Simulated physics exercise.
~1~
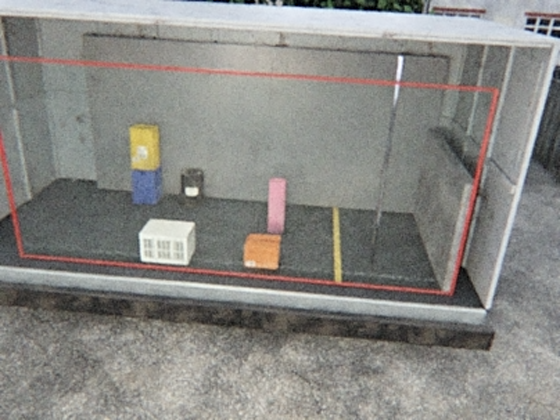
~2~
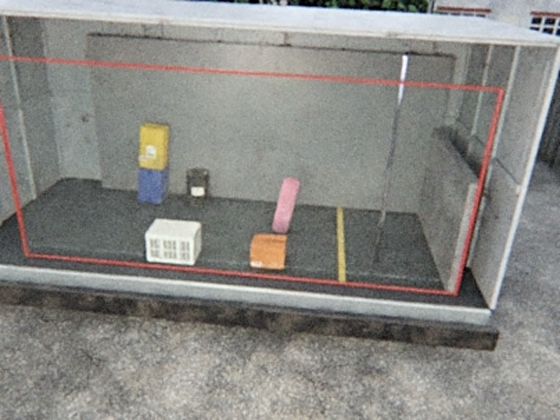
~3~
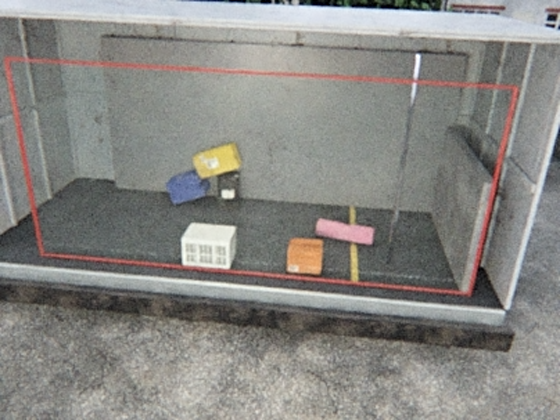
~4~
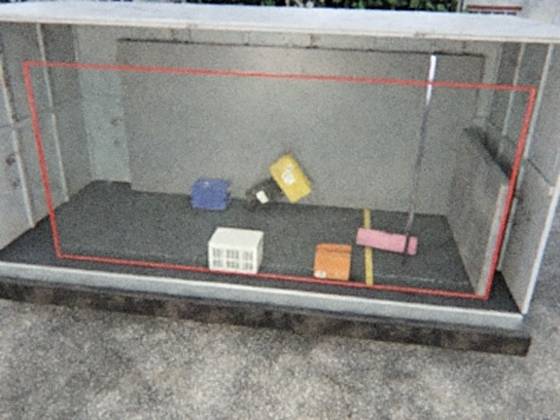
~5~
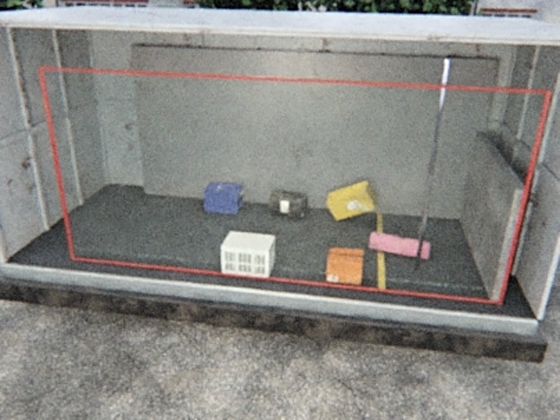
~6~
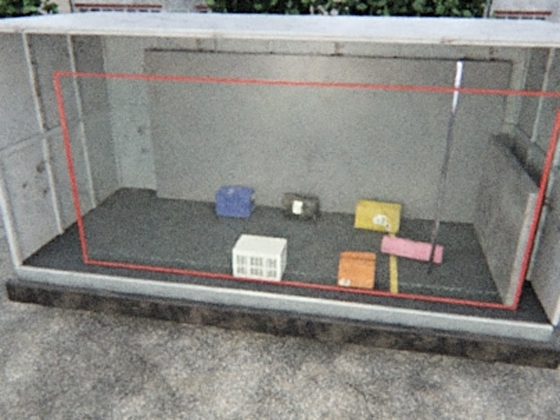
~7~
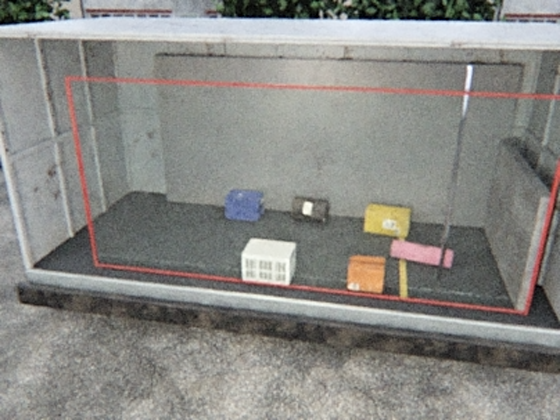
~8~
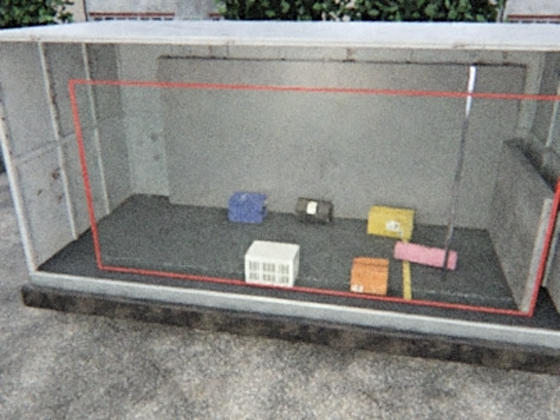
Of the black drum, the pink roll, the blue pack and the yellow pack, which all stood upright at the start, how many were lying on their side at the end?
All four of them ended up lying on their side.
